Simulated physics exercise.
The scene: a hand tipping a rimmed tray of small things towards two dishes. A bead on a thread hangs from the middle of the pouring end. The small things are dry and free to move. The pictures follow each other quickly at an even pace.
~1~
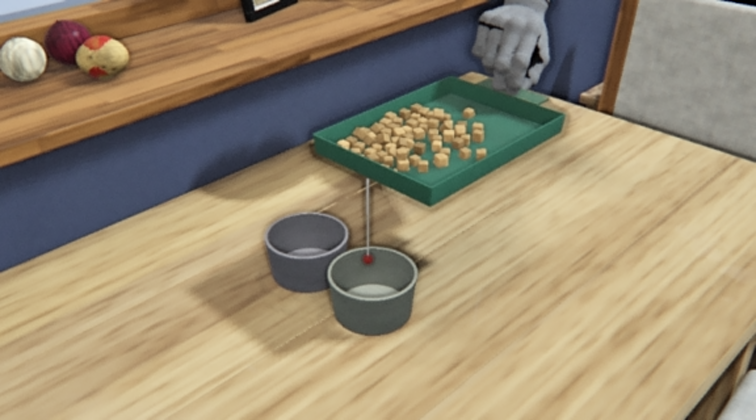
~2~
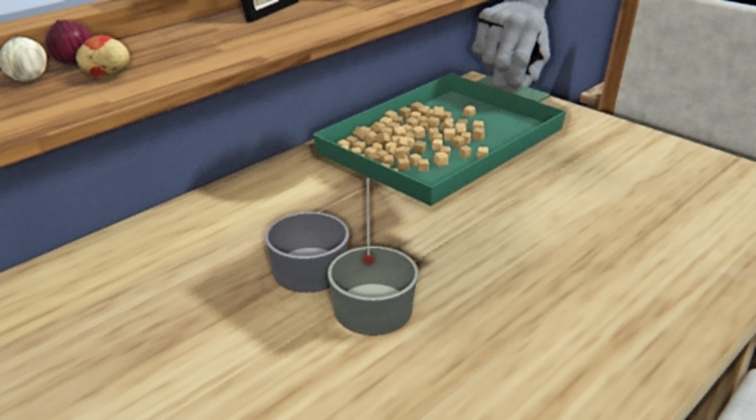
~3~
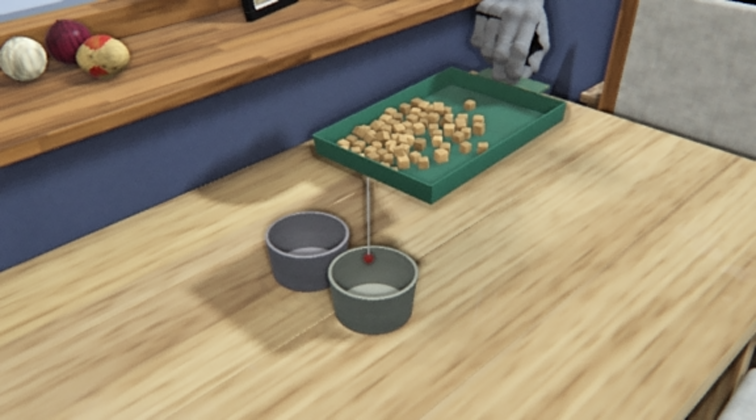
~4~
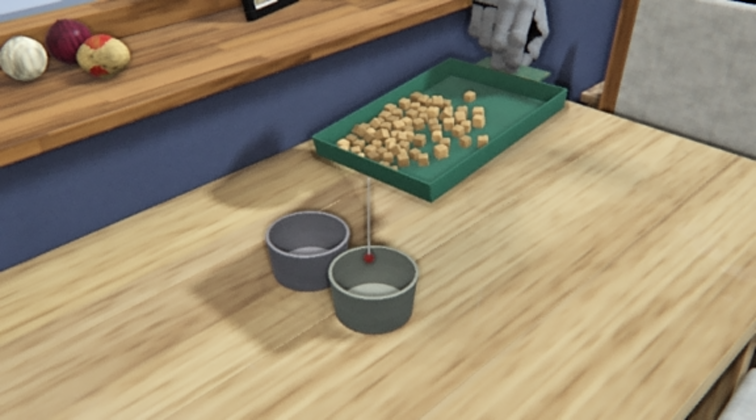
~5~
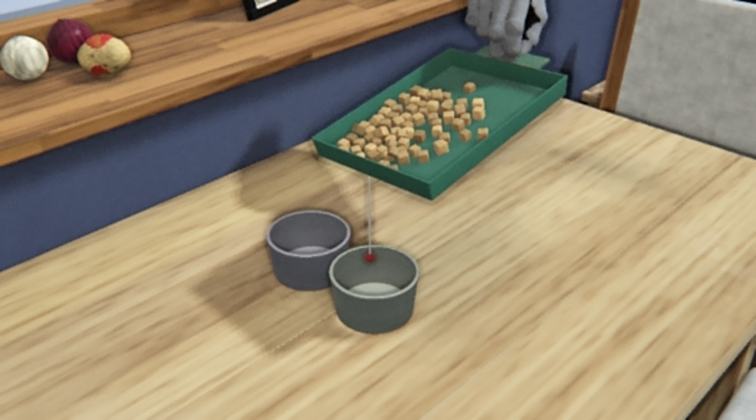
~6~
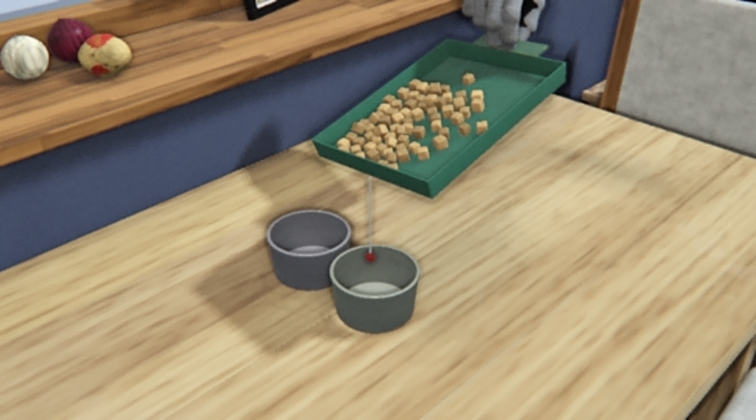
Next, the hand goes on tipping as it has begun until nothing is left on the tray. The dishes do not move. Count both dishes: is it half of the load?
They take only the smaller part between them.
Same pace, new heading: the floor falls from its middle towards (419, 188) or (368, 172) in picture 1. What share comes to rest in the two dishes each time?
The first gives 0 %, the second 0 %.
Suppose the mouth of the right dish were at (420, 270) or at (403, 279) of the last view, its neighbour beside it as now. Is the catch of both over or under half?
In turn: Below a half; under half.
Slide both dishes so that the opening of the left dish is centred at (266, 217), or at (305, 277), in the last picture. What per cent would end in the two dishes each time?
First some 40, then 50 per cent.
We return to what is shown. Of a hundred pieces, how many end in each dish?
The left dish has 20 per cent, the right dish has 0.
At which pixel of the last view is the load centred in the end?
Near (272, 302).
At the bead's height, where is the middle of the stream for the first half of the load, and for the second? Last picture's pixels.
Early half (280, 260), late half (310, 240).
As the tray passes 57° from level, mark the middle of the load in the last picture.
Close to (363, 122).
Soon after the last picture, tray tipped steeply; all on the tray.
A little later, tray tipped right over; all on the tray.
Later still, tray tipped past a quarter turn; about a quarter in the left dish; most outside both.
By the end, tray tipped past a quarter turn; none in the right dish; about a quarter in the left dish; most outside both.
